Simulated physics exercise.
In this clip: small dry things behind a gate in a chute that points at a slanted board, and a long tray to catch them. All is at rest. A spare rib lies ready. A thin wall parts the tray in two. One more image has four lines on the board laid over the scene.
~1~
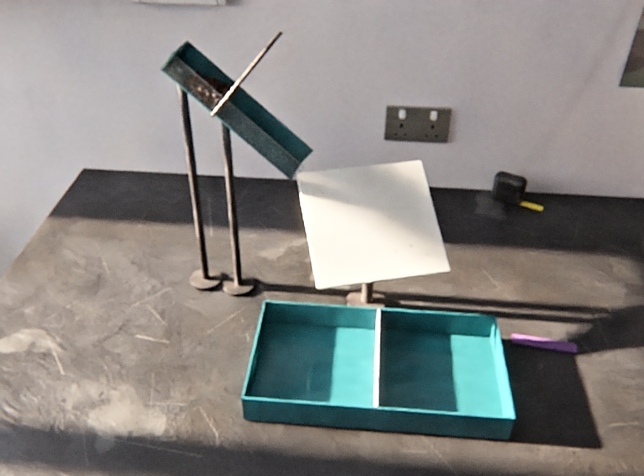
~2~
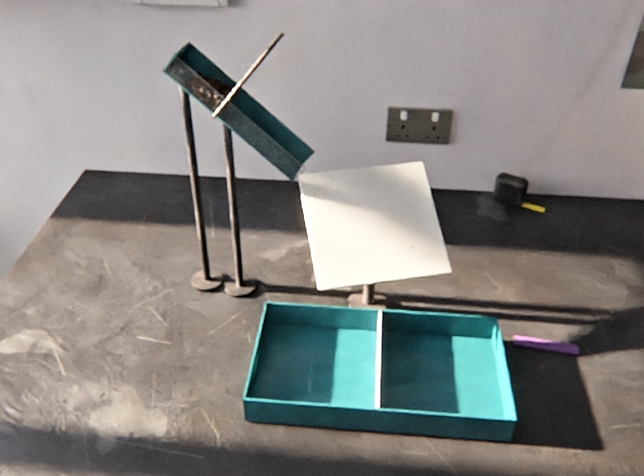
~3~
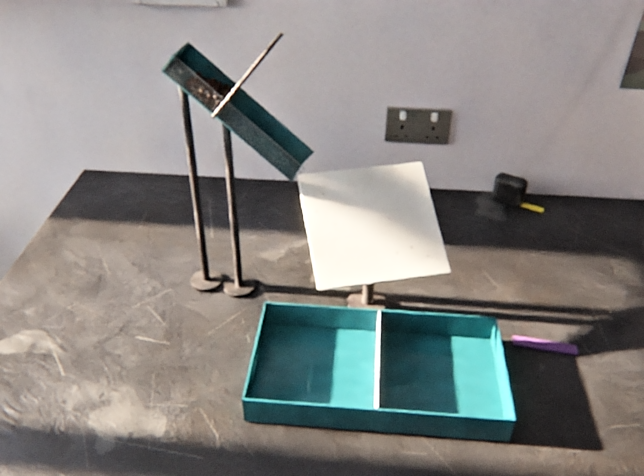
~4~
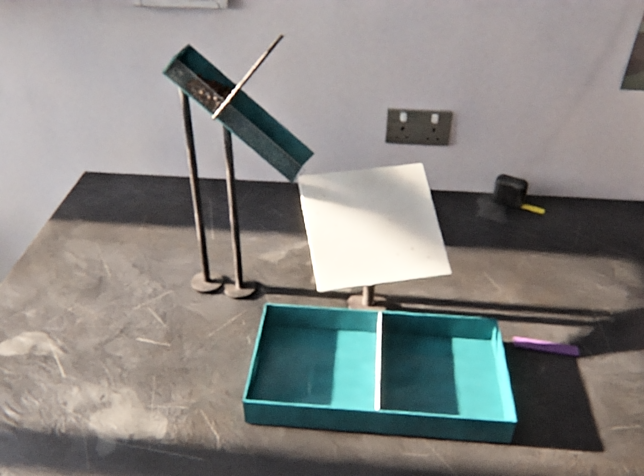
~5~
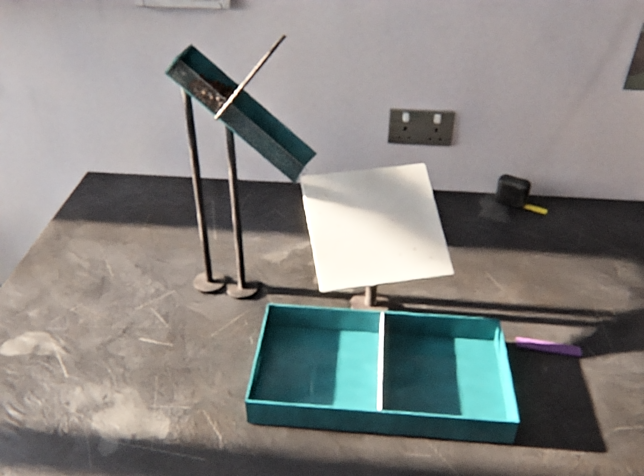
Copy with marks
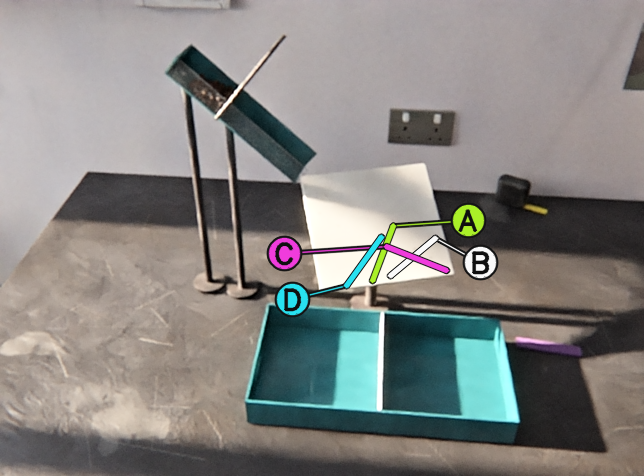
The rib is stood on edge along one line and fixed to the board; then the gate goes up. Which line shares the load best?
Line B does it best.
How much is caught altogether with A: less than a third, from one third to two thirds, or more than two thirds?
More than two thirds.
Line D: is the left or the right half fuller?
Left.
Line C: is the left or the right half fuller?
Right.
On the marked copy, line A from (393, 225) to (372, 280); line B from (435, 238) to (390, 275); line C from (386, 246) to (446, 270); line D from (381, 237) to (346, 285).
For line A, of what is caught, nearly all in the left half, a small part in the right.
For line B, of what is caught, about half in the left half, about half in the right.
For line C, of what is caught, about a quarter in the left half, most in the right.
For line D, of what is caught, most in the left half, about a quarter in the right.
